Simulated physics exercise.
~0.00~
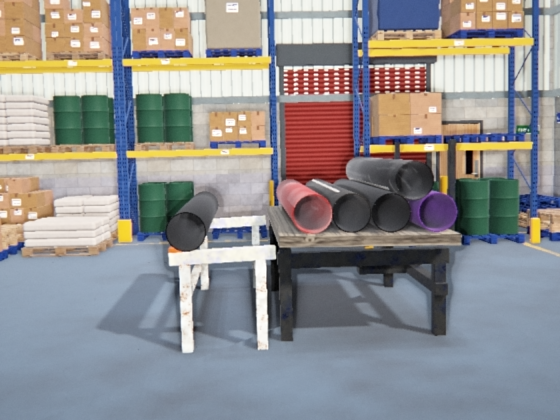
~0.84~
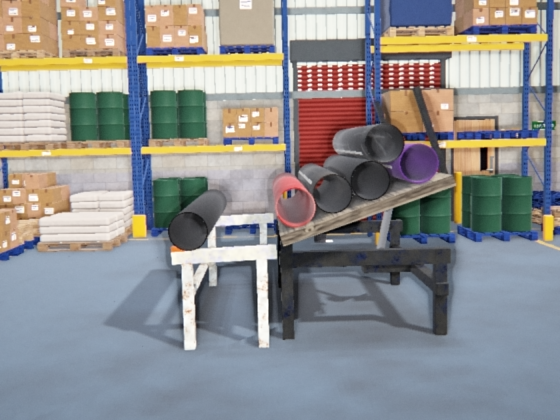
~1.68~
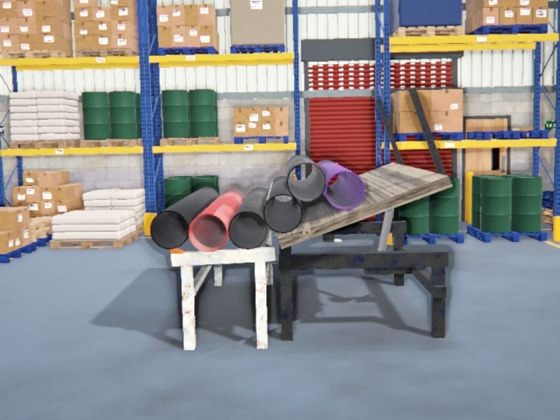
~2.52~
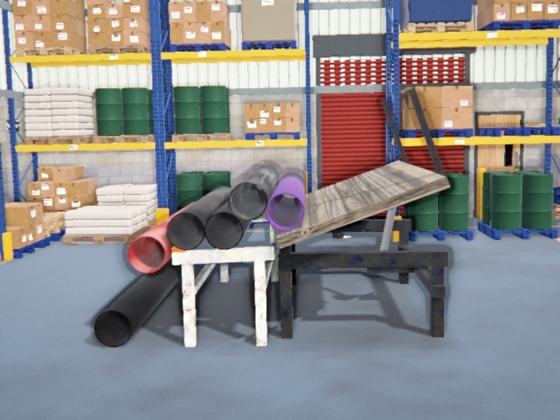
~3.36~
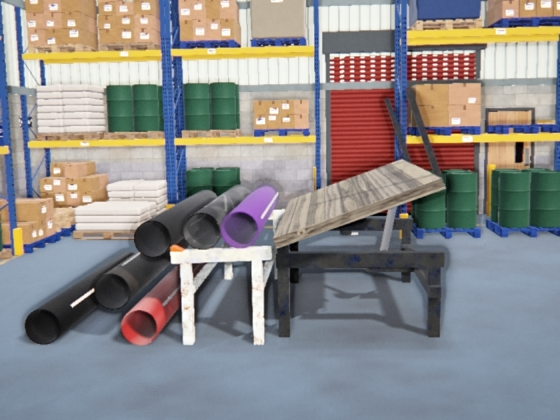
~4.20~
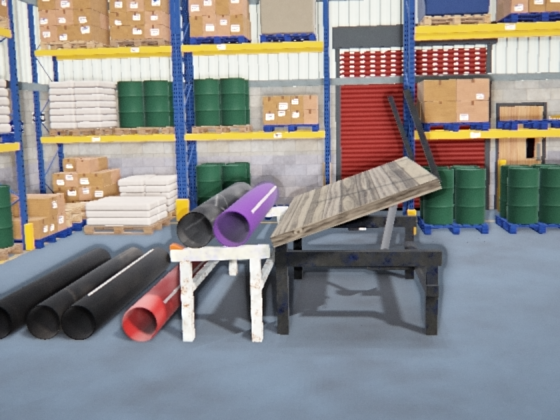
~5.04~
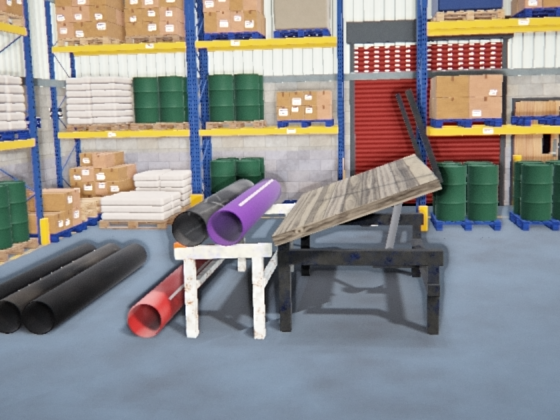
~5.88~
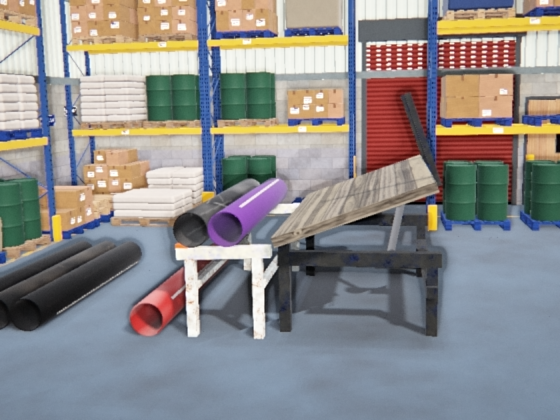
A wooden tabletop tilted up on its right side, sending its plastic pipes rolling left onto the white stand beside it, where the red one and three black ones spilled to the floor while the purple and another black one stayed on top.
